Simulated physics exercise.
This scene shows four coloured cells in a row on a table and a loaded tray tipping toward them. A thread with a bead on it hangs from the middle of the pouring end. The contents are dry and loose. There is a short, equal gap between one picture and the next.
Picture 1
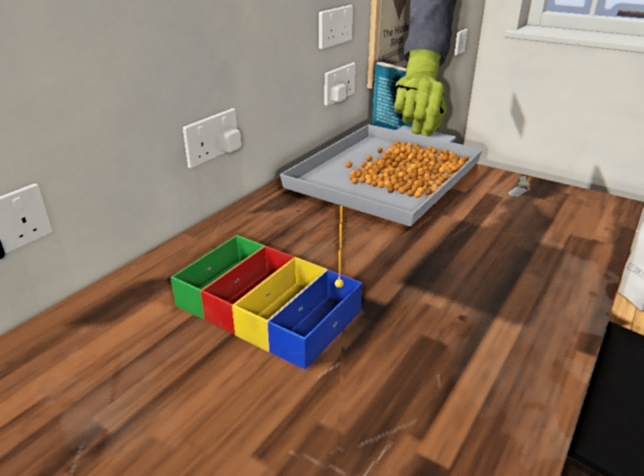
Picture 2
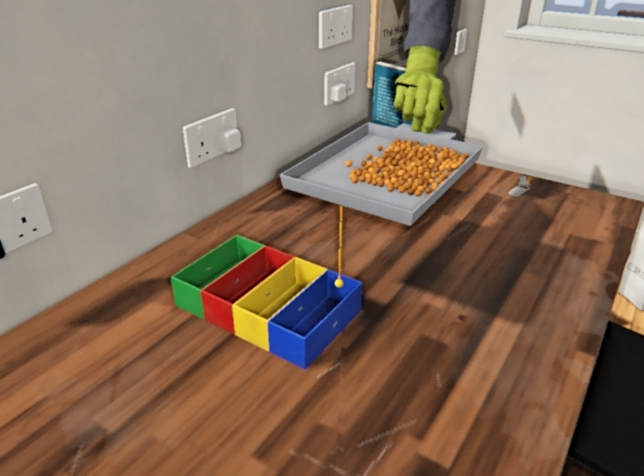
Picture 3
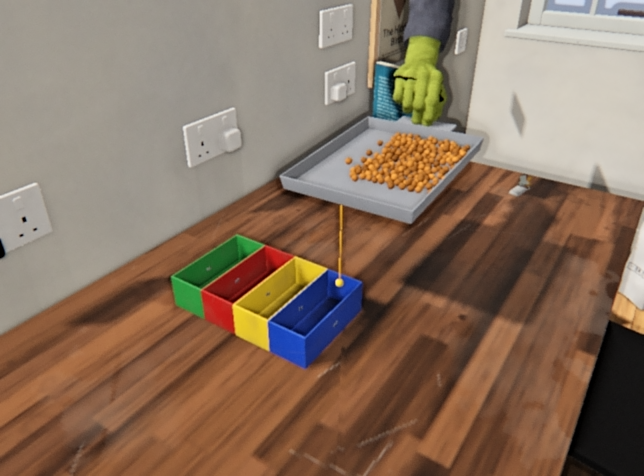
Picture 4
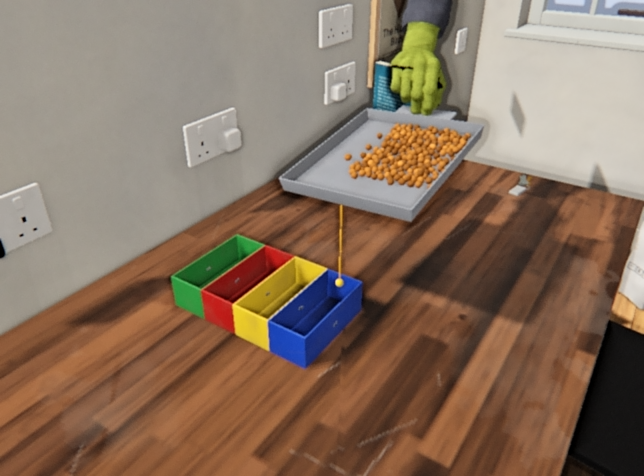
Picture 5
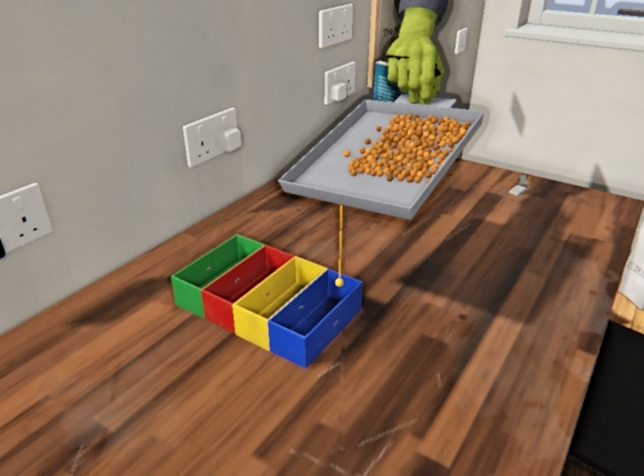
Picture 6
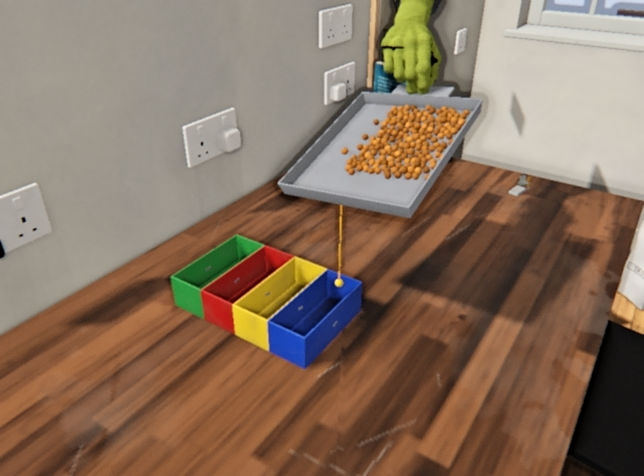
A green-gloved hand slowly raised the far end of a gray tray of roasted chickpeas, tilting it toward four colored cells on the table, while the bead hanging on its thread stayed still.
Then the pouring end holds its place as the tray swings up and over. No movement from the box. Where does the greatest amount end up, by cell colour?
In the yellow cell.
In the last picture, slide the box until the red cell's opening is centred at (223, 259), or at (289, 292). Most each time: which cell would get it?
At the first place that blue cell, at the second red.
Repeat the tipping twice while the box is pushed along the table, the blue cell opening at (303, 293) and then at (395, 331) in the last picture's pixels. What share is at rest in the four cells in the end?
Well, you'd get about 80 per cent and then about 90 per cent.
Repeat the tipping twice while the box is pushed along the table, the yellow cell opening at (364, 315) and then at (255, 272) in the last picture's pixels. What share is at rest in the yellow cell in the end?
0 %, then 20 %.
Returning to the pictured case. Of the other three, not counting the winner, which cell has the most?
The blue one.
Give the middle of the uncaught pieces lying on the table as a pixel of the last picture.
Near (310, 382).
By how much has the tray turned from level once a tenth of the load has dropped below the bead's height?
It's turned some 85 degrees by then.
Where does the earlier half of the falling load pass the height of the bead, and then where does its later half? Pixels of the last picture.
The opening part goes through (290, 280); what follows goes through (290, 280).
Soon after the last picture, tray tipped steeply; nearly all on the tray; a stray few in the yellow cell; a stray few falling or outside the box.
A little later, tray tipped past a quarter turn; most on the tray; a small part in the yellow cell; a stray few in the blue cell; a stray few in the red cell; a stray few falling or outside the box.
Later still, tray tipped past a quarter turn; about half in the yellow cell; about a quarter in the blue cell; a small part in the red cell; a small part falling or outside the box.
At rest, tray tipped past a quarter turn; about half in the yellow cell; about a quarter in the blue cell; a small part in the red cell; none in the green cell; a small part outside the box.
